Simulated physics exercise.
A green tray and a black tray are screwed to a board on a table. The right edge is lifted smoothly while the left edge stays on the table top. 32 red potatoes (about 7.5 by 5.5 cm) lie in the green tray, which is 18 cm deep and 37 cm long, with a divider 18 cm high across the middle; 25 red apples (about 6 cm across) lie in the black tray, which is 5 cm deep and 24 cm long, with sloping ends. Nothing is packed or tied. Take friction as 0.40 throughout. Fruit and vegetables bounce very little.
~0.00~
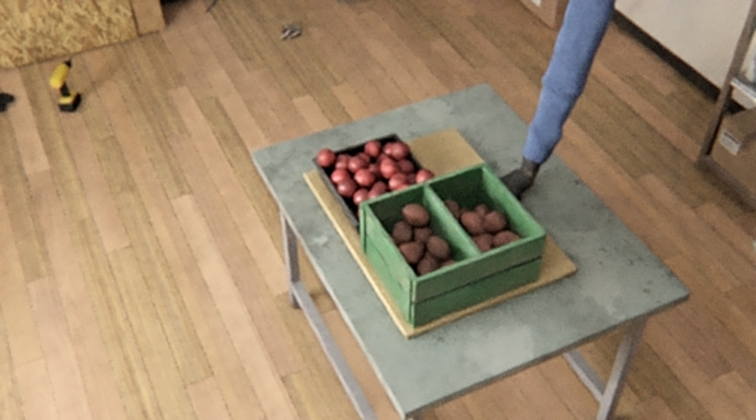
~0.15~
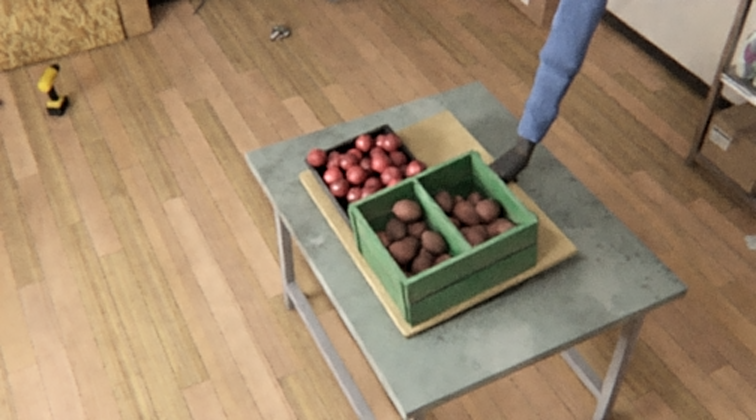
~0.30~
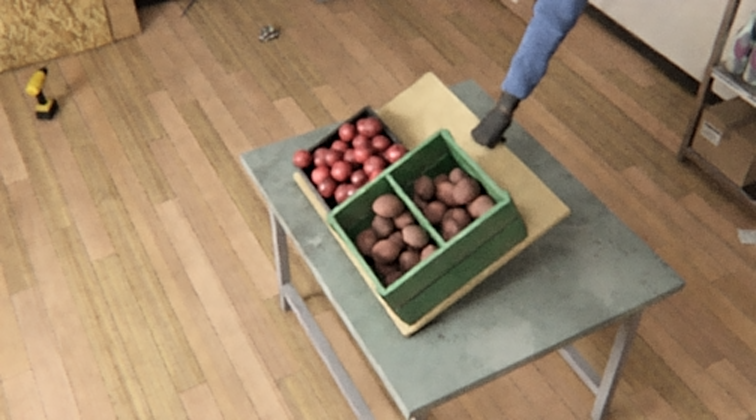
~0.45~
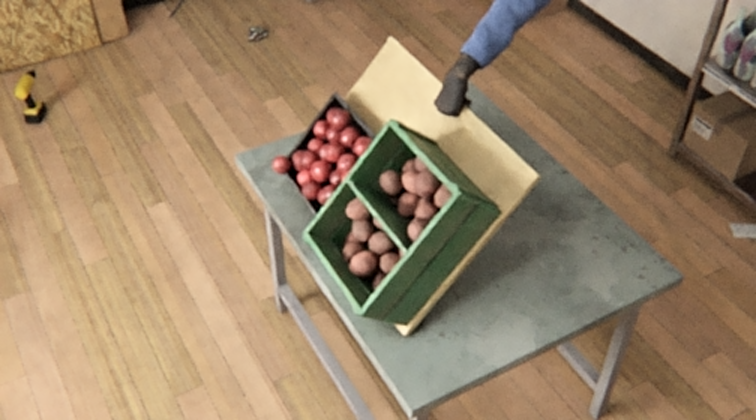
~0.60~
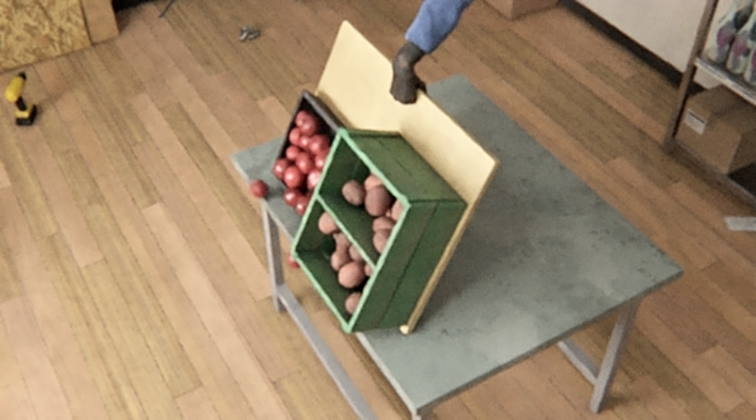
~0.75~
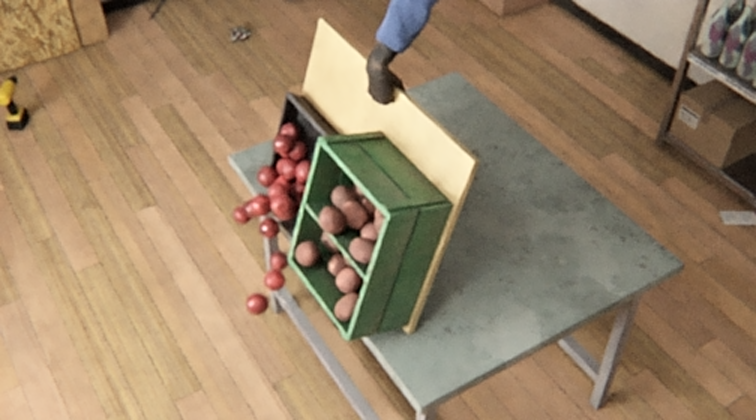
At first, a green divided tray of brown-red potatoes and a black tray of red apples lie on a board on a table. A gloved hand lifts the board's far edge, tilting it steeply toward the left, and apples tumble out of the black tray while the potatoes stay in the green one.
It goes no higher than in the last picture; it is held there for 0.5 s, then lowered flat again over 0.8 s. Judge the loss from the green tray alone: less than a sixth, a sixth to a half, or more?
Out of the green tray go fewer than one in six of the red potatoes.
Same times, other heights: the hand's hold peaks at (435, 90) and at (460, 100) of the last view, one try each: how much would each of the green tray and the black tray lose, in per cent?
Green tray 0 then 0, black tray 30 then 20 per cent.
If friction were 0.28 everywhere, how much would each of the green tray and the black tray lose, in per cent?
Then green tray 10, black tray 90 per cent.
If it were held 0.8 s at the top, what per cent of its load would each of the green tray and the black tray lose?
In that case green tray 0, black tray 100 per cent.
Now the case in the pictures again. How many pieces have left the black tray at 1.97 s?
About: Black tray 25.
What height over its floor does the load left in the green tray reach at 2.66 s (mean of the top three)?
About 14 cm.
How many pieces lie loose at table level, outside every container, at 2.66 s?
Some 1 pieces.
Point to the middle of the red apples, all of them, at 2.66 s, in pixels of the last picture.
Near (211, 415).
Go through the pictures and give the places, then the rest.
In the first frame (we follow the rim corner now nearest the camera, unless another is named; the camera moves round a little), green tray at (419, 279); black tray (by its farthest rim corner) at (394, 135); tilt 0°; nothing out yet.
The second frame shows green tray at (409, 281); black tray at (385, 126); tilt 8°.
The third frame shows green tray at (386, 292); tilt 26°.
The fourth frame shows green tray at (362, 310); tilt 47°; 1 out.
The fifth frame shows green tray at (349, 328); tilt 65°; 7 out, the lowest apple at (259, 189).
The sixth frame shows green tray at (348, 336); tilt 73°; 12 out, the lowest apple at (258, 304).
After 1.05 s, tilt 73°; 1 of 32 out of the green tray and 18 of 25 out of the black tray.
After 1.44 s, tilt 63°; 1 of 32 out of the green tray and 22 of 25 out of the black tray.
After 1.97 s, tilt 2°; 1 of 32 out of the green tray and 24 of 25 out of the black tray.
Final count (at 2.66 s), 1 of 32 out of the green tray and 24 of 25 out of the black tray. Asked share, 1 of 32, 3 per cent.
